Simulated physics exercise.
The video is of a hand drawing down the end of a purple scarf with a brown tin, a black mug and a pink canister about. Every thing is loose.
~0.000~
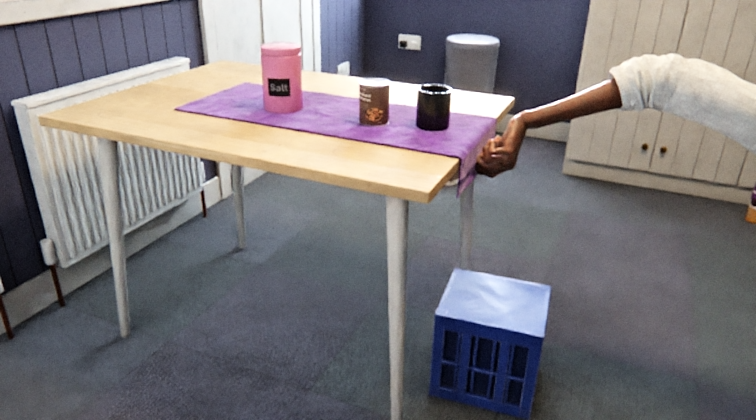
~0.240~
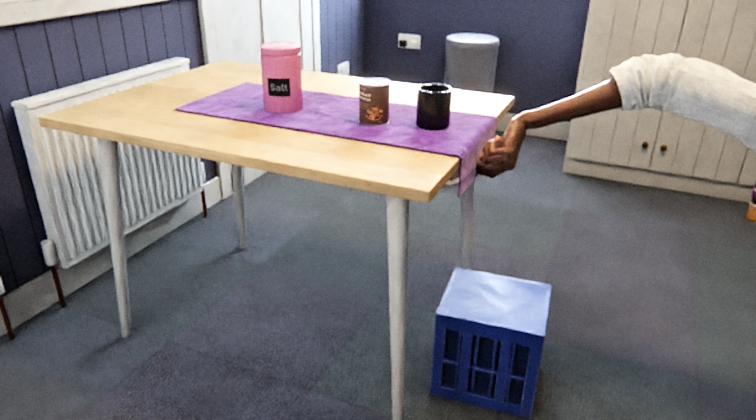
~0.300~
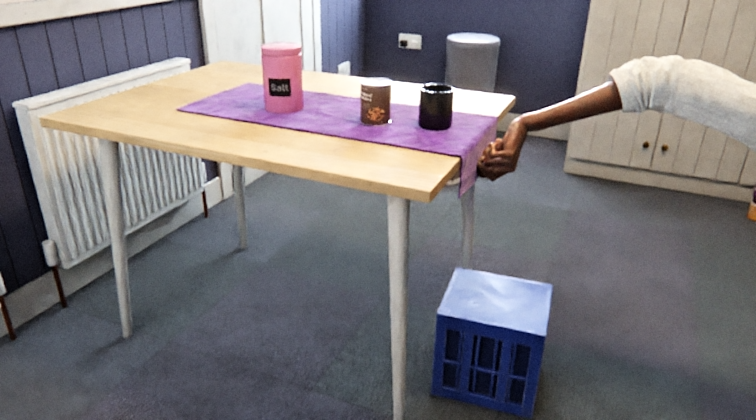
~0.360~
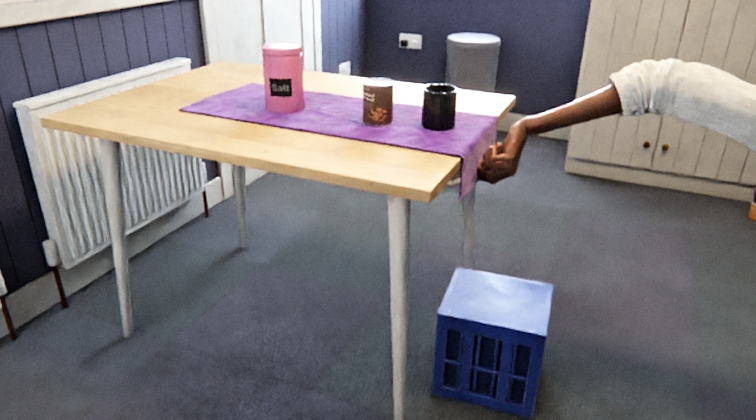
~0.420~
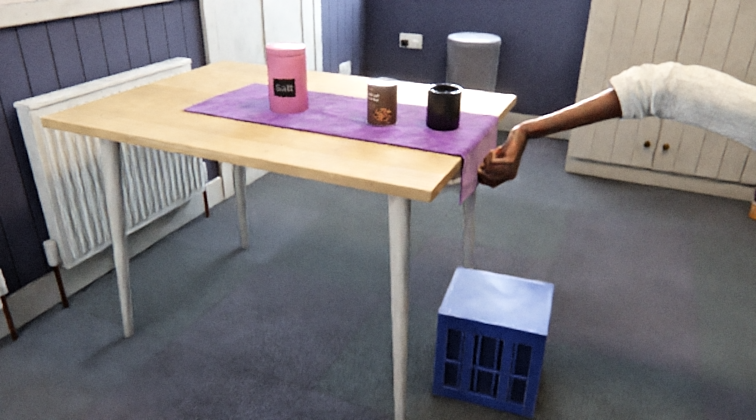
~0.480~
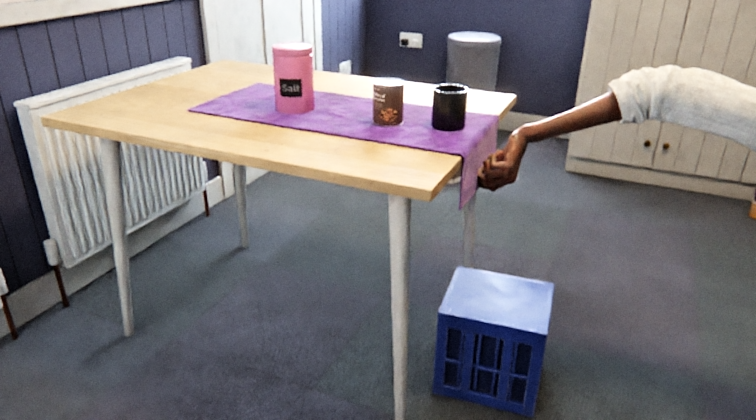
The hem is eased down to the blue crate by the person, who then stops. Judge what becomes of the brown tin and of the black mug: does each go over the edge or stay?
Verdict: The brown tin ends up over the edge, the black mug ends up over the edge.
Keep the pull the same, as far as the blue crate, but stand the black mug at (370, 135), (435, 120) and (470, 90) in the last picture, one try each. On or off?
1: On. 2: Off. 3: On.
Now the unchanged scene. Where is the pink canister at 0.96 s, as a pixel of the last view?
(325, 82), roughly.
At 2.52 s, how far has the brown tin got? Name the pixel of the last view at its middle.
About (534, 295).
After 0.96 s, hem going down; tin carried along near (423, 107); mug carried along near (491, 116).
After 1.76 s, hem going down; tin tipping at the edge near (487, 118); mug down below near (519, 266).
After 2.52 s, hem on the crate; tin down below near (534, 295); mug down below near (519, 266).
At rest, hem on the crate; tin down below near (534, 295); mug down below near (519, 266). The brown tin is carried off the end and the black mug falls off.
